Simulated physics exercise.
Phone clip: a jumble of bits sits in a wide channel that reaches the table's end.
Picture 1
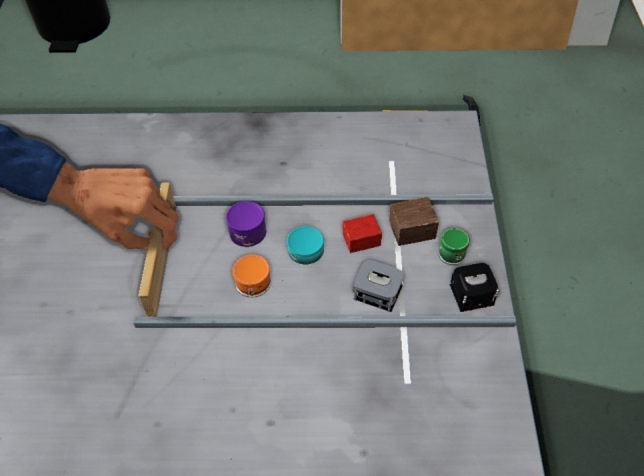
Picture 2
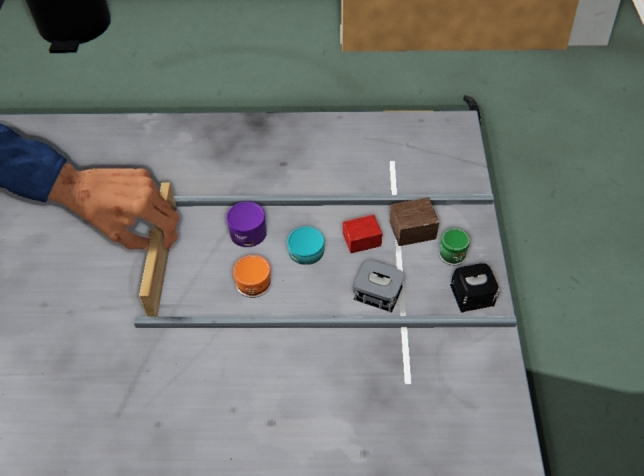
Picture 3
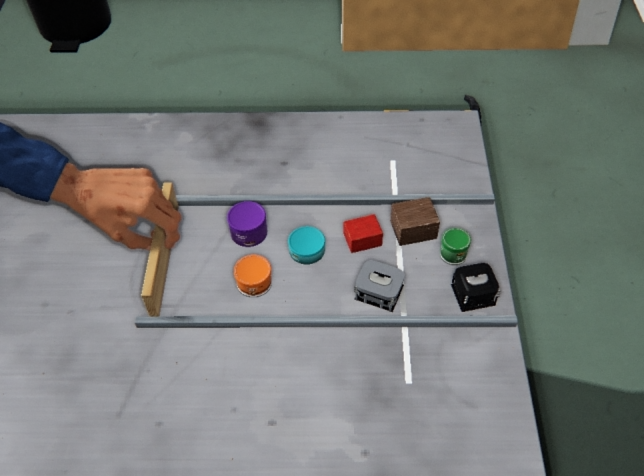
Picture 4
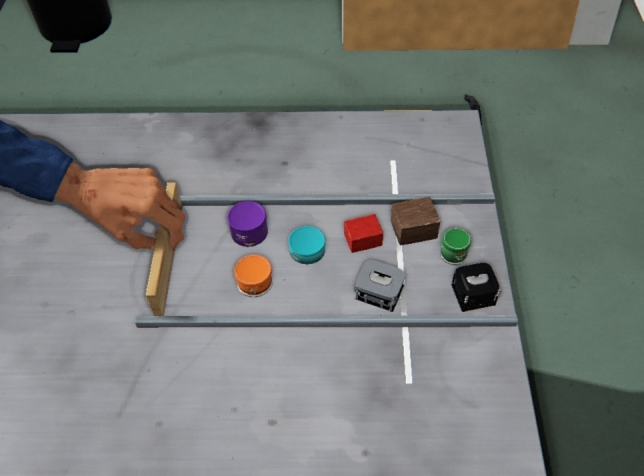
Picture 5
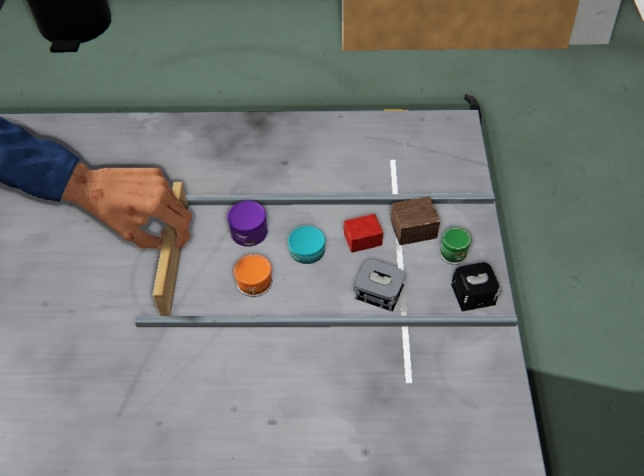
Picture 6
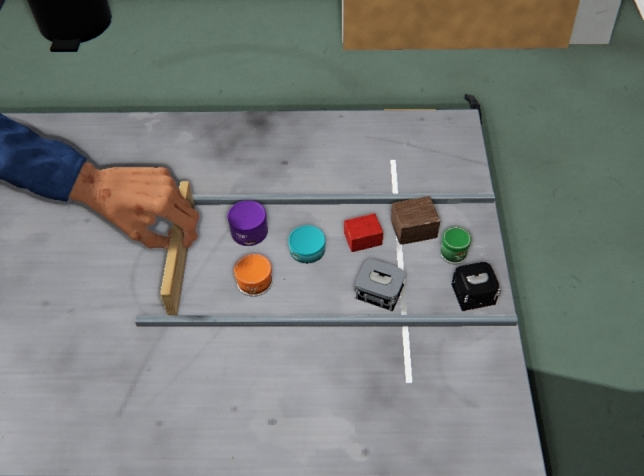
A hand slides a wooden board slightly right toward small, still objects in a channel.
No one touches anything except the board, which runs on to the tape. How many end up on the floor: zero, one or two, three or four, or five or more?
Zero.
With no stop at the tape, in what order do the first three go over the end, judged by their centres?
Black case, brown block, grey case.
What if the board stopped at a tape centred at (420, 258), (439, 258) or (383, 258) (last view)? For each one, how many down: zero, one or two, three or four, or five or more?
Either one or two; 1 or 2; not one.
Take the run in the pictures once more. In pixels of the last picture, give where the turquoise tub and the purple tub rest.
Taking them in turn, first comes (419, 257), then (417, 218).
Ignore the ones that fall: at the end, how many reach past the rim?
The number would be 1.
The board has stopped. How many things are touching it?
3.
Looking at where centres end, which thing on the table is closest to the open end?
That would be the black case, the foremost.
A little later, none off yet; black case at rest near (475, 286); green tin at rest near (455, 246); brown block at rest near (415, 221).
Next, none off yet; black case at rest near (475, 286); green tin at rest near (455, 246); brown block shifted about its own width near (441, 216).
When it is over, the number that fall off is zero.
